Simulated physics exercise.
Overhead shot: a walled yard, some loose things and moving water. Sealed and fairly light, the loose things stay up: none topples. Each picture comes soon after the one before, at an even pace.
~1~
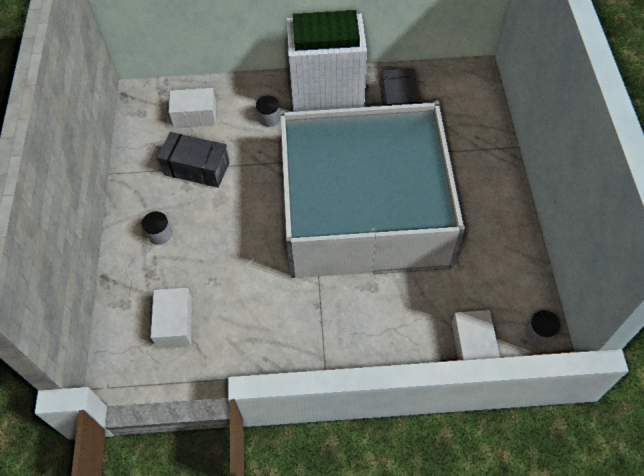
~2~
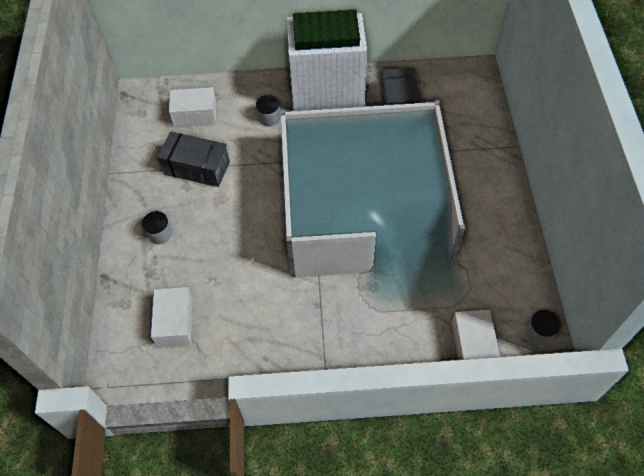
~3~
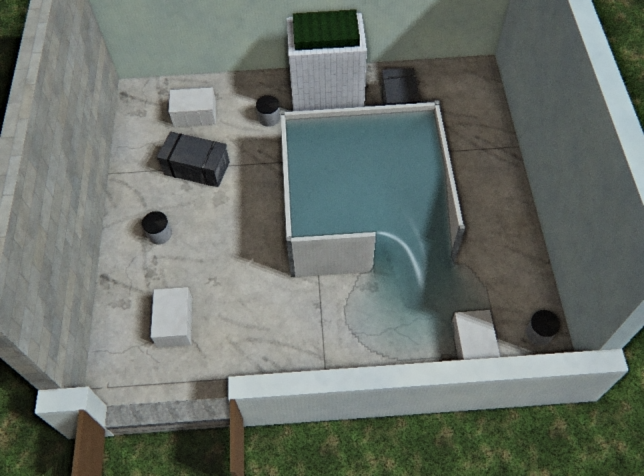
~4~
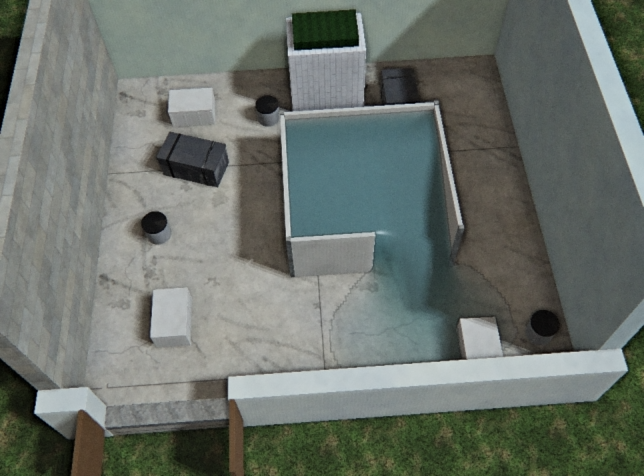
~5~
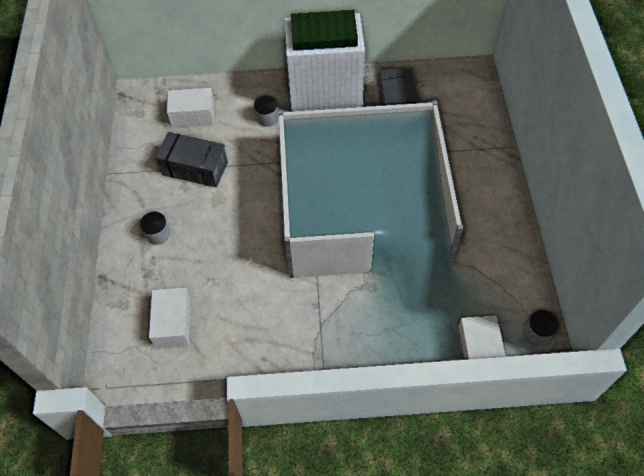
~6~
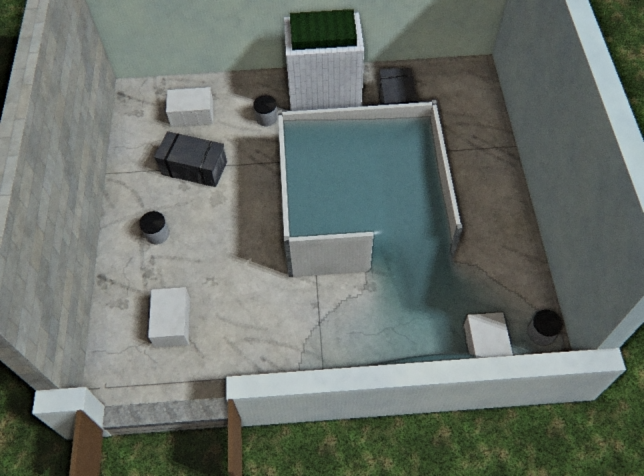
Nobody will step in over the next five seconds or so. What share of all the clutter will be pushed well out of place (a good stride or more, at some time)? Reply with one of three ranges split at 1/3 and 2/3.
1/3 to 2/3.
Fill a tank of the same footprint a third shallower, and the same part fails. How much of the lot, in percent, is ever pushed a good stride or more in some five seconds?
I'd say close to 50 per cent of the things.
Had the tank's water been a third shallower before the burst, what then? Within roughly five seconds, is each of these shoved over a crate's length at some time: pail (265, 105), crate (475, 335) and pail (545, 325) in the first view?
Taking them as listed, the first came up short, the second did it and the third did it.
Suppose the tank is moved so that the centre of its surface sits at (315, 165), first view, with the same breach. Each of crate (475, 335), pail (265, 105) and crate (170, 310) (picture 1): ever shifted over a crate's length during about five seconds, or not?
Object by object, in turn: Travelled a good distance, lingered near its place, travelled a good distance.
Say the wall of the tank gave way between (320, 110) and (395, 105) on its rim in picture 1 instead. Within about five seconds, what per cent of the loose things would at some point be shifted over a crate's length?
I'd put it around 90 percent.
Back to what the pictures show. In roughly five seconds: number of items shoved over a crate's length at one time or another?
The answer is 5.
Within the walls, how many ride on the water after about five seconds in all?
Tally at that point: 6.
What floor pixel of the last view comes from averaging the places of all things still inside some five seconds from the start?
I'd put it around pixel (273, 106).
A moment on, 1 of 8 are well off their spots; 2 afloat.
Next, 3 of 8 are well off their spots; 2 afloat.
Later, 4 of 8 are well off their spots; 3 afloat.
In the end, 5 of 8 are well off their spots, and 5 have been at some point; 6 afloat.
